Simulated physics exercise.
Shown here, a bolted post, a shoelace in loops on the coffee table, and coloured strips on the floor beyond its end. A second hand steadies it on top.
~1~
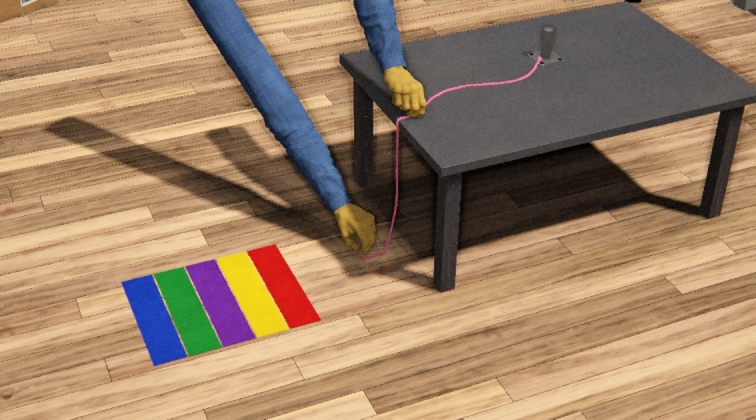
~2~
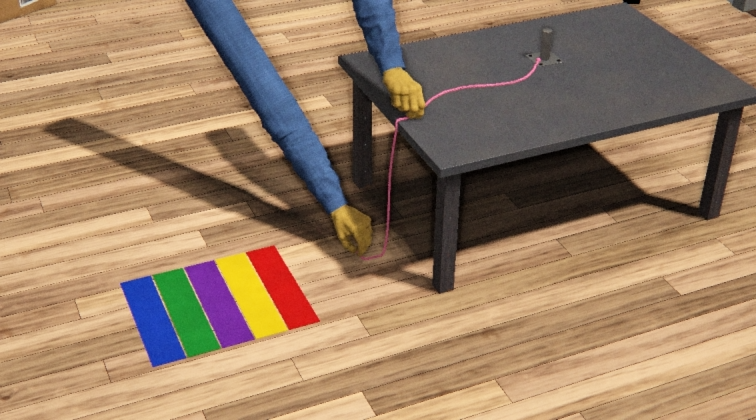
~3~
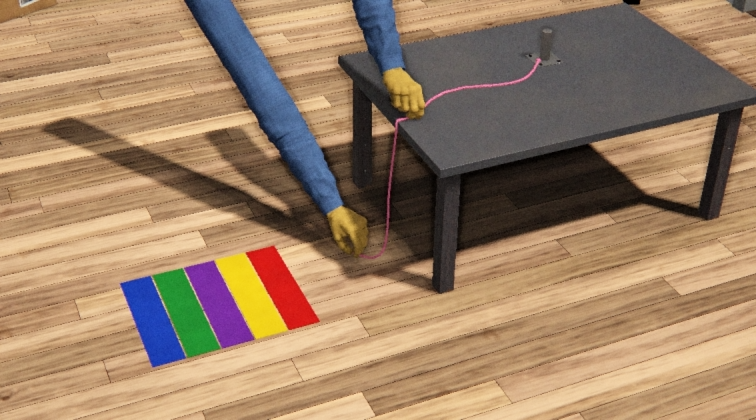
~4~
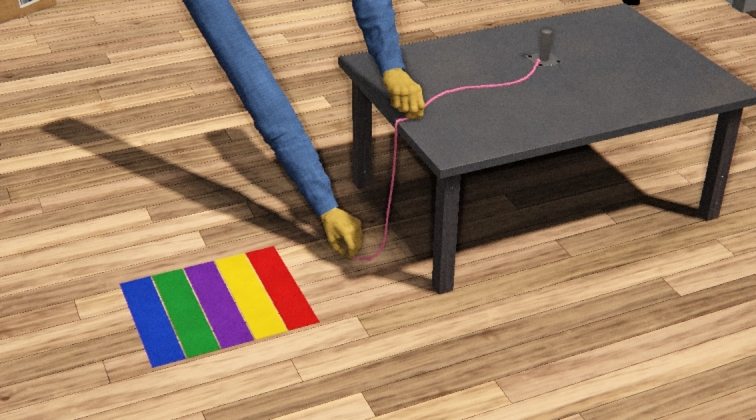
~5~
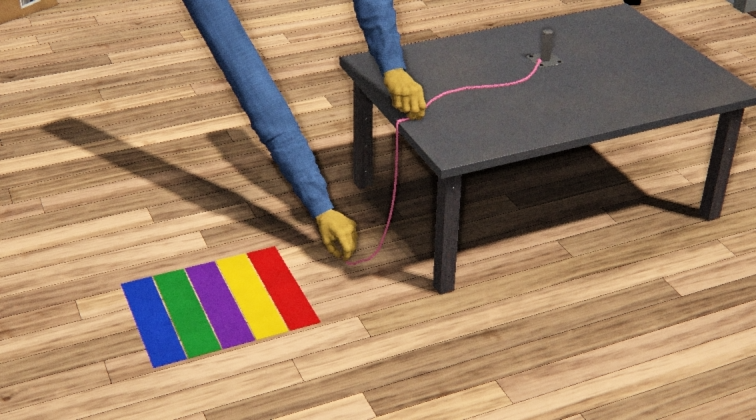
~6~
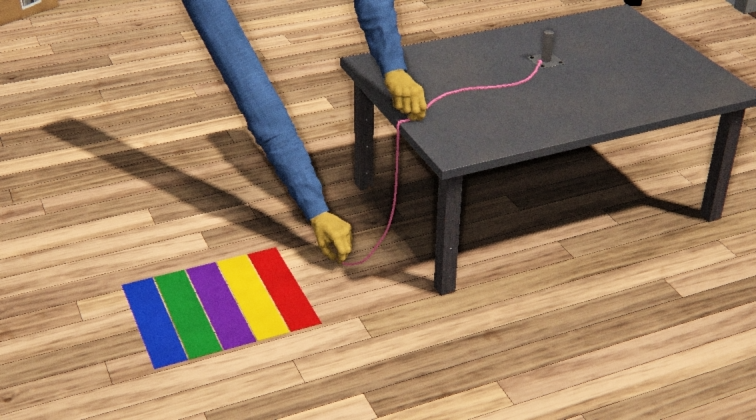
To begin with, two blue-sleeved arms with yellow gloves hold a pink lace that runs from a dark table over its edge, near coloured strips on the floor. The lower hand then draws the lace's end slightly leftward, a little closer to the red strip, while the upper hand stays at the table's edge.
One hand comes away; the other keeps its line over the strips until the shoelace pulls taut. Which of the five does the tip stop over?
It halts on the yellow strip.
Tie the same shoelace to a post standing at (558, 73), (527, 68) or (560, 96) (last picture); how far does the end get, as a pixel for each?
About (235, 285), (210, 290) and (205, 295).
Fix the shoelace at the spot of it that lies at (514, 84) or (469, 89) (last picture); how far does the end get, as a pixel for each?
About (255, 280) and (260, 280).
A little later, end near (305, 267); short of the strips.
Next, end near (267, 277); over red.
When it is tight, end near (246, 282); over yellow. Over yellow.
